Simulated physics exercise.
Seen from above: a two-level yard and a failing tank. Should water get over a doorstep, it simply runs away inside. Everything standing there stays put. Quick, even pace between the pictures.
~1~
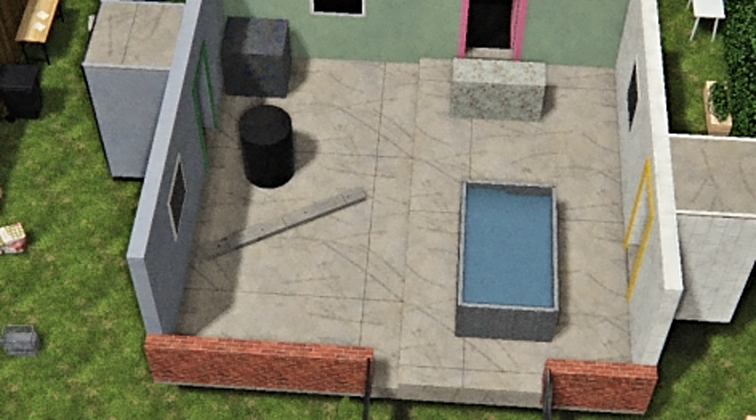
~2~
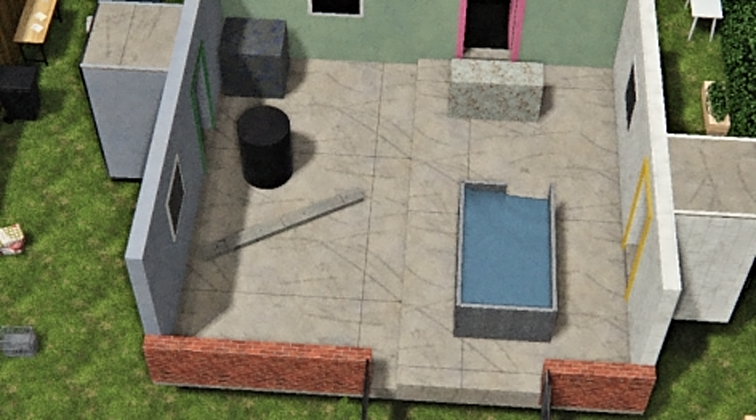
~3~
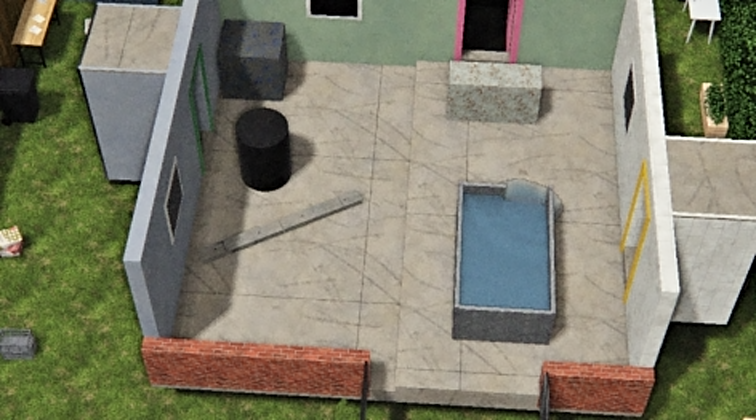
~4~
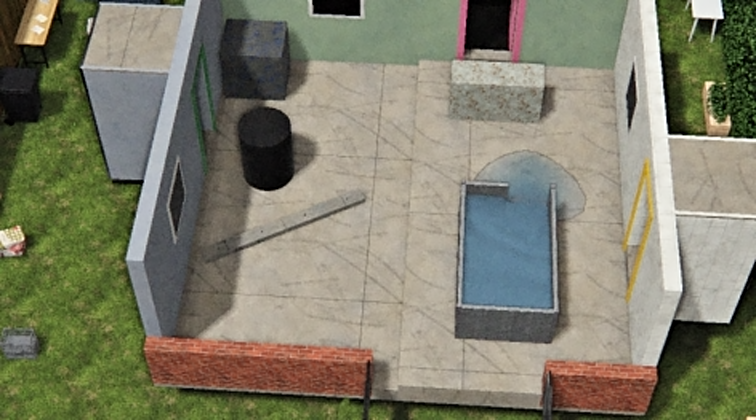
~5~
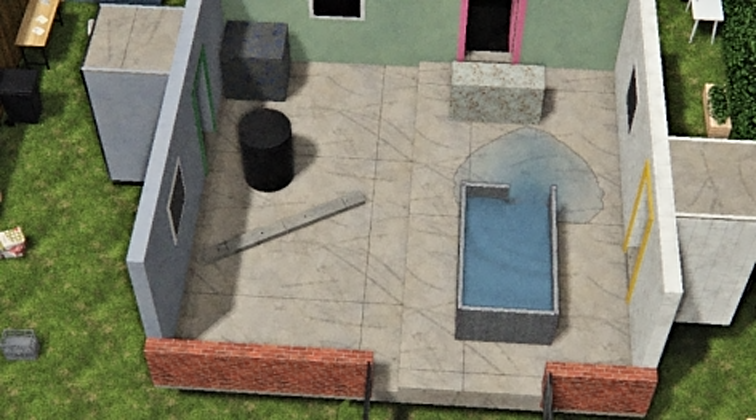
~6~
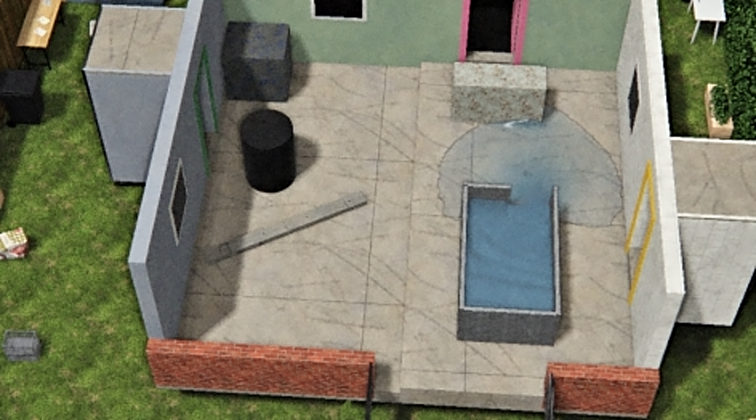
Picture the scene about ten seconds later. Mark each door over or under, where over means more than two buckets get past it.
Green door - over; yellow door - under; pink door - under.
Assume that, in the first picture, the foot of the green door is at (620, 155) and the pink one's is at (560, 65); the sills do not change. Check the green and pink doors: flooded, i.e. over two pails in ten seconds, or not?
Well, the green door tops the limit, and the pink door tops the limit as well.
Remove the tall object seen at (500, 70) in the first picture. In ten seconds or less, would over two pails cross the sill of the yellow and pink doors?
I reckon the yellow door stays below the mark while the pink door exceeds the mark.
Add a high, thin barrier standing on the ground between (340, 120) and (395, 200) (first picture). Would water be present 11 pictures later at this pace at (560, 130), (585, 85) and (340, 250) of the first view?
As listed: Covered, wet, clear.
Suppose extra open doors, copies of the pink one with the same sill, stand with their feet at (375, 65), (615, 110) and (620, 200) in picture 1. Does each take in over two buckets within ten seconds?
Sure - the first stays short, the second gets past, the third stays short.
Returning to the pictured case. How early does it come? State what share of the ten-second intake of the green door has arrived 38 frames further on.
I'd put it at 30 percent.
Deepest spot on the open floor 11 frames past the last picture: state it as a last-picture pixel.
My pick is (598, 91).
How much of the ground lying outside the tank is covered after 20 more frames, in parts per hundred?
I reckon 45 per cent or so.
A moment on, water covers 20 % of the floor; the green door not reached, the yellow door not reached, the pink door not reached.
Next, water covers 25 % of the floor; the green door not reached, the yellow door not reached, the pink door not reached.
Then, water covers 45 % of the floor; the green door wet at the sill, nothing in, the yellow door wet at the sill, nothing in, the pink door wet at the sill, nothing in.
Later, water covers 60 % of the floor; the green door over two buckets in, the yellow door wet at the sill, nothing in, the pink door wet at the sill, nothing in.
In the end, water covers 80 % of the floor; the green door far over two buckets in, the yellow door wet at the sill, nothing in, the pink door wet at the sill, nothing in.
